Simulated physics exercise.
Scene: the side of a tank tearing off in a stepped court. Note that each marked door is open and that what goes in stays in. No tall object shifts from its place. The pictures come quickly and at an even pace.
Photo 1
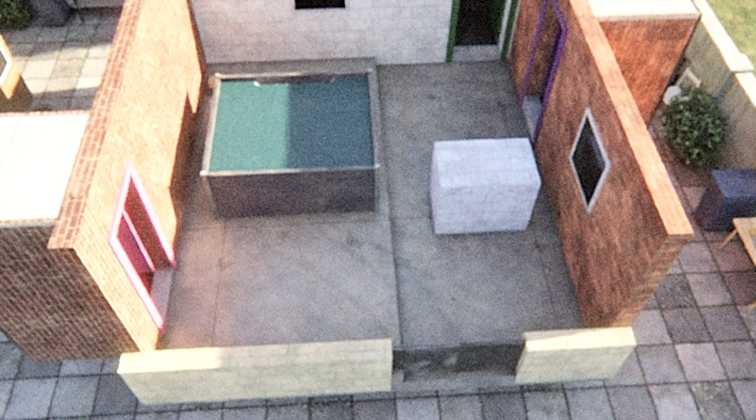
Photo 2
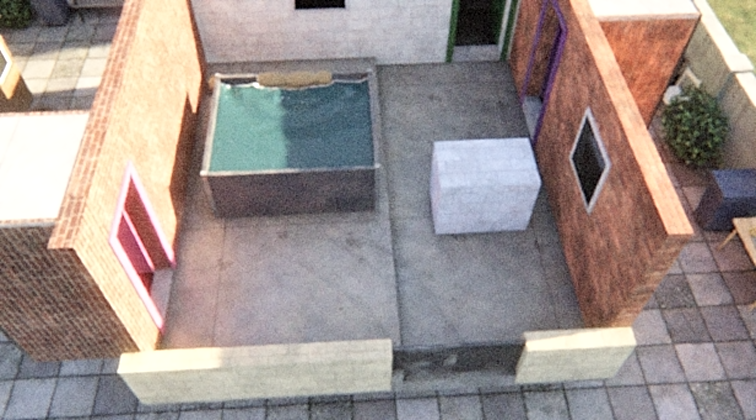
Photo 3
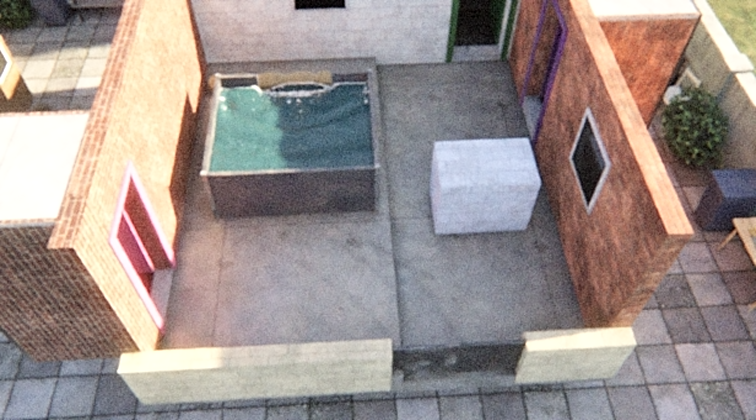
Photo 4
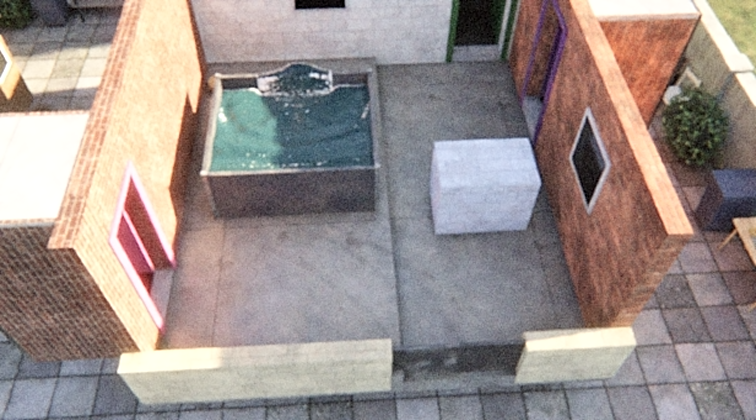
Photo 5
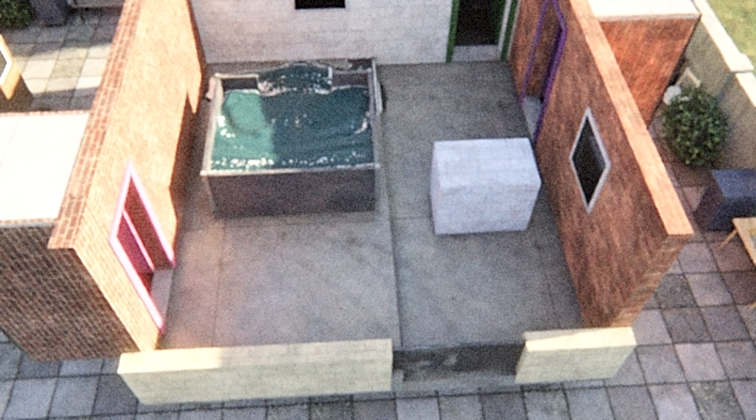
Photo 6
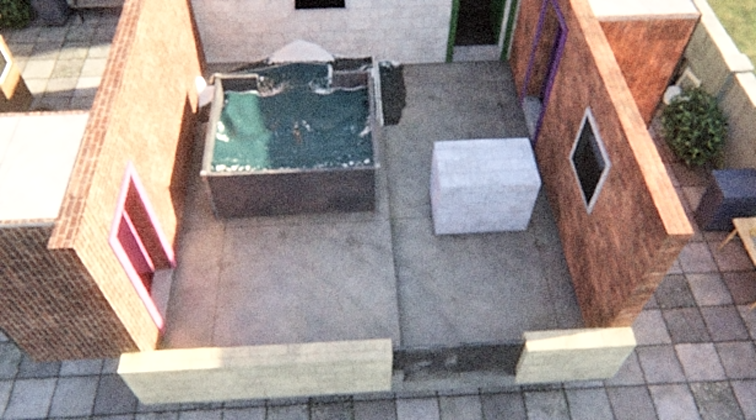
The clip opens on a brick-walled court where a tank of still green water sits left of a pale block. The water dips and churns at the tank's far side, its surface growing choppy as water pours out there, then a dark wet patch spreads onto the floor beyond the right corner.
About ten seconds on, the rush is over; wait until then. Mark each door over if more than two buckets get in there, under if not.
Pink door: Over, green door: Over, purple door: Under.
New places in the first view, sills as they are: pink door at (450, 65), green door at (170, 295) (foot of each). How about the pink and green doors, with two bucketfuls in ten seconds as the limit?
Lab note - pink door over limit, green door under limit.
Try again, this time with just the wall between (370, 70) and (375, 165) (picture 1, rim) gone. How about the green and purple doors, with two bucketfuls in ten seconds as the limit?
The green door tops the mark and the purple door tops the mark.
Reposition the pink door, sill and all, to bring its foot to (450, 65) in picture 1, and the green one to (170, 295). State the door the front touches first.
The one to pick is the pink door.
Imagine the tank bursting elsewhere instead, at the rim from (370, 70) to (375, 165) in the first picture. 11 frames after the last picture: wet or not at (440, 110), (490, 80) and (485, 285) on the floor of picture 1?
First soaked, second soaked, third soaked.
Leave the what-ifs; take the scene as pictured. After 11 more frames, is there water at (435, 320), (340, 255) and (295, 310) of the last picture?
Point by point: Not yet wet, not yet wet, not yet wet.
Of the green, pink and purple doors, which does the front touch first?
The green-painted one.
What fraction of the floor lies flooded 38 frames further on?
I'd estimate some 90 per cent.
A moment on, water covers 25 % of the floor; the pink door not reached, the green door wet at the sill, nothing in, the purple door not reached.
Next, water covers 40 % of the floor; the pink door wet at the sill, nothing in, the green door under two buckets in, the purple door wet at the sill, nothing in.
Then, water covers 65 % of the floor; the pink door under two buckets in, the green door over two buckets in, the purple door wet at the sill, nothing in.
Later, water covers 90 % of the floor; the pink door under two buckets in, the green door far over two buckets in, the purple door under two buckets in.
In the end, water covers 95 % of the floor; the pink door over two buckets in, the green door far over two buckets in, the purple door under two buckets in.
